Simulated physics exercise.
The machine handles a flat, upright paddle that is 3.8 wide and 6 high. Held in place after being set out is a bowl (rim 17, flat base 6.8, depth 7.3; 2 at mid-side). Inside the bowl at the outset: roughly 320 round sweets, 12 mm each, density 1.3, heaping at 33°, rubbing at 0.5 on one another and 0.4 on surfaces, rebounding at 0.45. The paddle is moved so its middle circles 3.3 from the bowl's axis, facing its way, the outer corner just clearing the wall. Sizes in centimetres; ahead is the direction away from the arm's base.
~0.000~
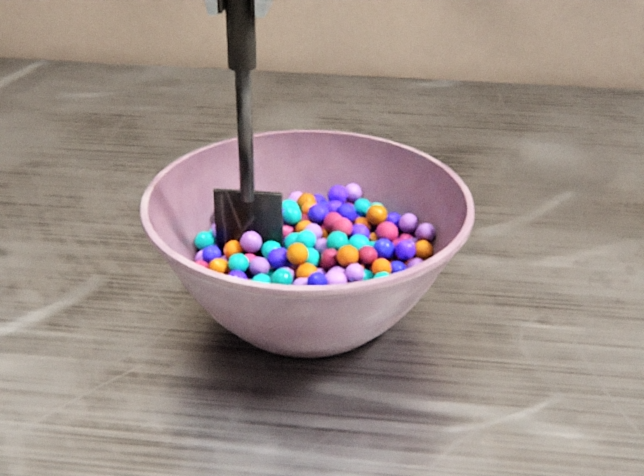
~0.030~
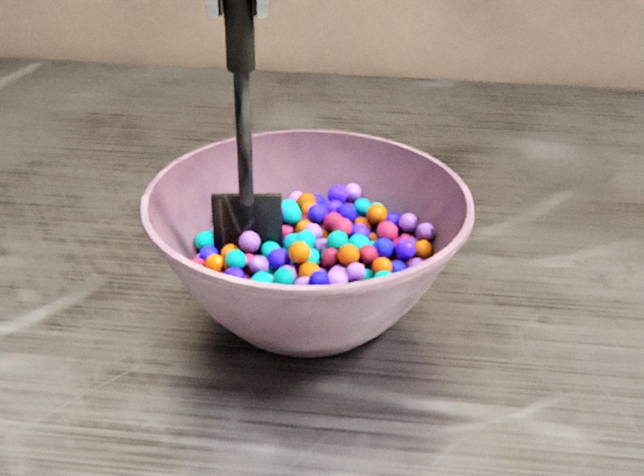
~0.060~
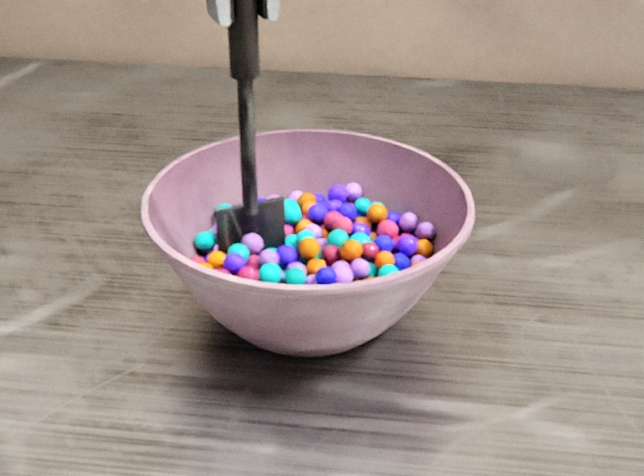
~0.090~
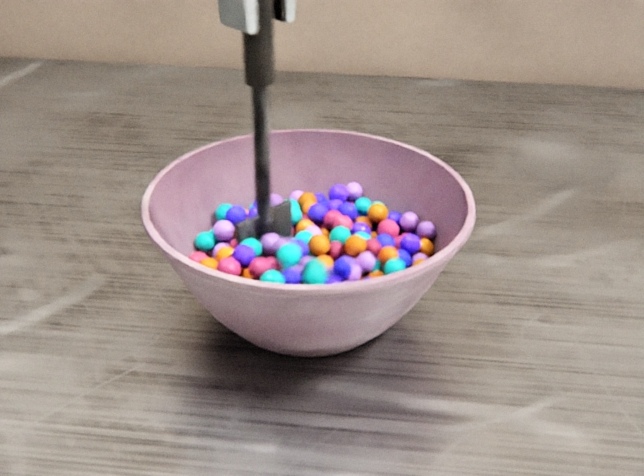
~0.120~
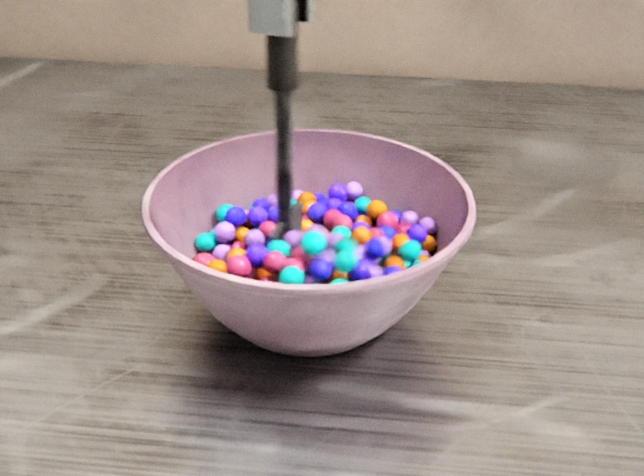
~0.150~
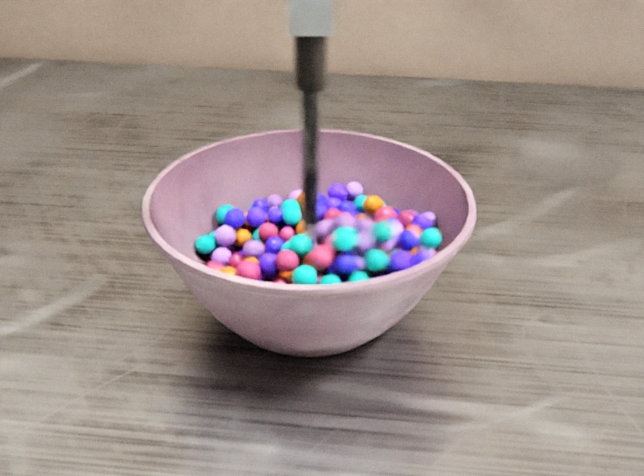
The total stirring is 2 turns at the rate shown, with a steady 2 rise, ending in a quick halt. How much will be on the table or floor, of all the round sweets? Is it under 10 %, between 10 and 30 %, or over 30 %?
Between 10 and 30 %.
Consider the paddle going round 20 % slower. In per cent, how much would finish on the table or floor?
10 per cent.
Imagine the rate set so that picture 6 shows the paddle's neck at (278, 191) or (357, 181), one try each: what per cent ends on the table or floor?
Around 5 and 30 percent, in that order.
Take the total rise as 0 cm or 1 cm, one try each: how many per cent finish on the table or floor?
Close to 20 and 15 percent, in that order.
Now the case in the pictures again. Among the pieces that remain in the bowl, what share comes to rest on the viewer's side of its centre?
I'd say around 55 per cent.
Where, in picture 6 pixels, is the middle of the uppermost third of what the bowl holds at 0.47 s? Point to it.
I'd point to somewhere close to (215, 207).
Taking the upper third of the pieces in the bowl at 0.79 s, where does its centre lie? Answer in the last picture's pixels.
The centre is close to (353, 217).
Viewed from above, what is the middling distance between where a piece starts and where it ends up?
Some 8 cm.
After 0.47 s, 341° round, highest piece 9 above the table; 288 in the bowl, 22 on the table or floor, 12 in flight or on the tool.
After 0.79 s, 224° round, highest piece 9 above the table; 275 in the bowl, 46 on the table or floor, 1 in flight or on the tool.
After 1.15 s, 0° round, highest piece 7 above the table; 274 in the bowl, 48 on the table or floor.
After 1.85 s, 0° round, highest piece 7 above the table; 274 in the bowl, 48 on the table or floor.
In the end, 274 in the bowl, 48 on the table or floor. That is 15 % on the table or floor.
